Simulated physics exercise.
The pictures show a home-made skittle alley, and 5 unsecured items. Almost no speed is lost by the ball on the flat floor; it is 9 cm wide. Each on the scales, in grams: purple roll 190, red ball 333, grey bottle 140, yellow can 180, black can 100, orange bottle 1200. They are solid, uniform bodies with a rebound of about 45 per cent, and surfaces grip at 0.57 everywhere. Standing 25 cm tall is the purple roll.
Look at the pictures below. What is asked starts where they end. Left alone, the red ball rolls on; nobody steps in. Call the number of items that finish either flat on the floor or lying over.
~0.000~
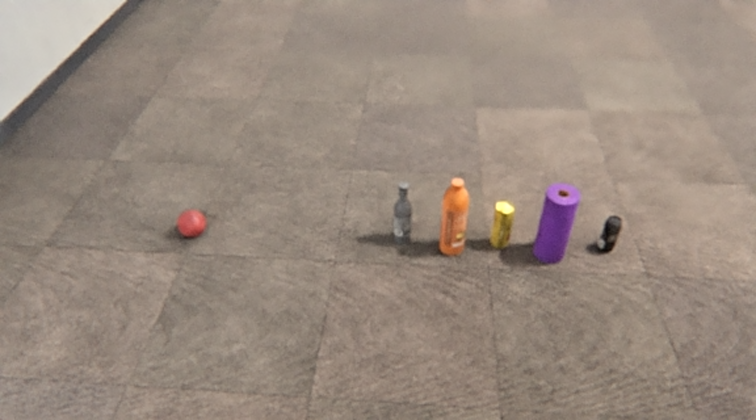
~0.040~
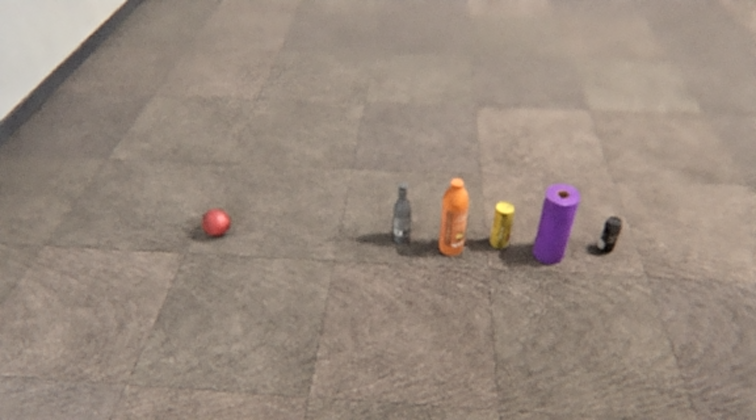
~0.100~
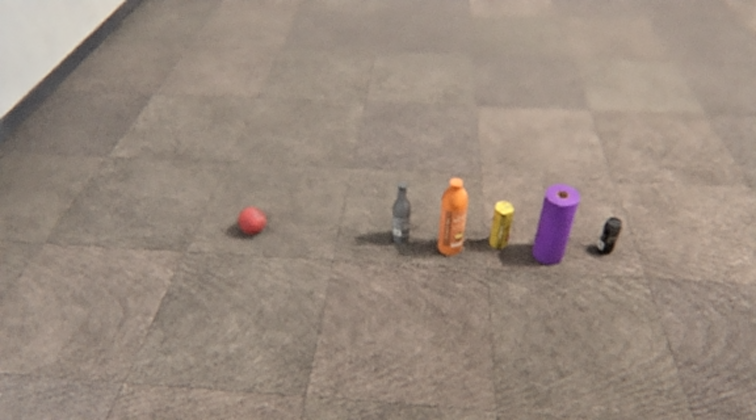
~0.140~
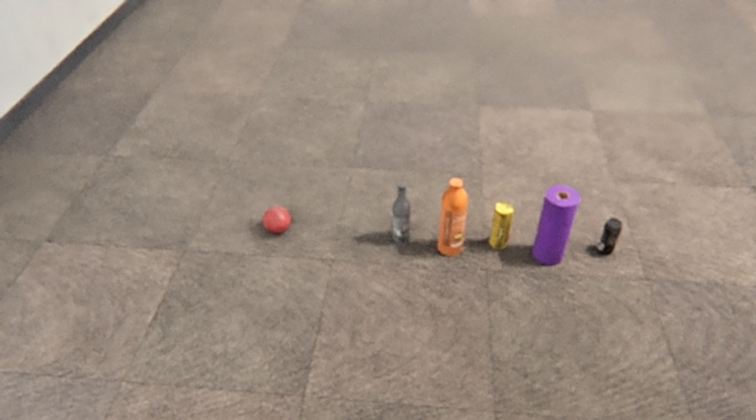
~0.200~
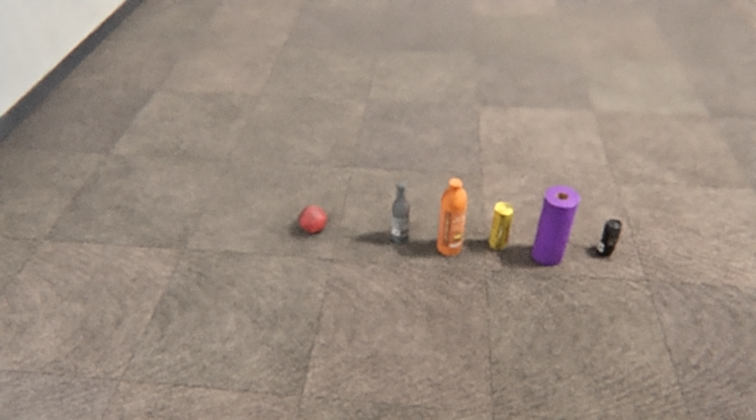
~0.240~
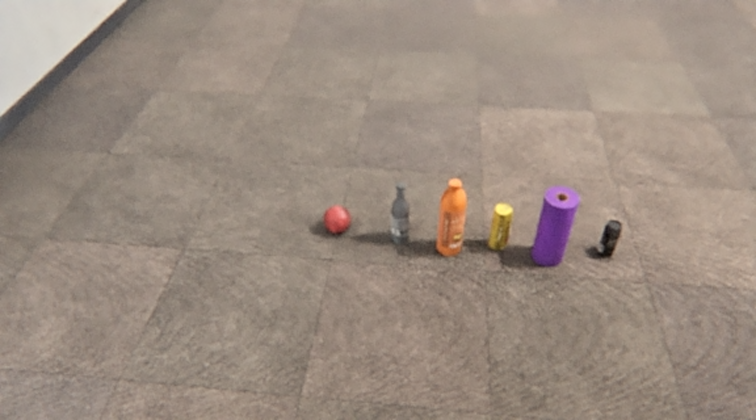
Items over or lost: One.
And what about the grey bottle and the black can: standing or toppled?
Final state - grey bottle: Goes over; black can: Remains on its base.
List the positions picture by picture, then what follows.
Ball has run 0 cm; red ball (192, 223); purple roll (555, 225); grey bottle (403, 213), in the first picture.
Ball has run 8 cm; red ball (216, 223); orange bottle (454, 216), in the second picture.
Ball has run 21 cm; red ball (252, 220); black can (609, 236), in the third picture.
Ball has run 30 cm; red ball (277, 220); yellow can (501, 227), in the fourth picture.
Ball has run 42 cm; red ball (313, 219); orange bottle (452, 217), in the fifth picture.
Ball has run 51 cm; red ball (337, 219); purple roll (554, 228); grey bottle (401, 213), in the sixth picture.
By 0.64 s, ball has run 112 cm; red ball near (509, 196); grey bottle tilted 33° near (418, 240).
By 0.94 s, ball has run 153 cm; red ball near (614, 175); grey bottle on its side near (403, 277).
When it is over (1.5 s), lying over on the floor, grey bottle; the other 4 within 8 cm of the start. End places, in pixels of the last picture, purple roll near (554, 228), grey bottle near (403, 277).
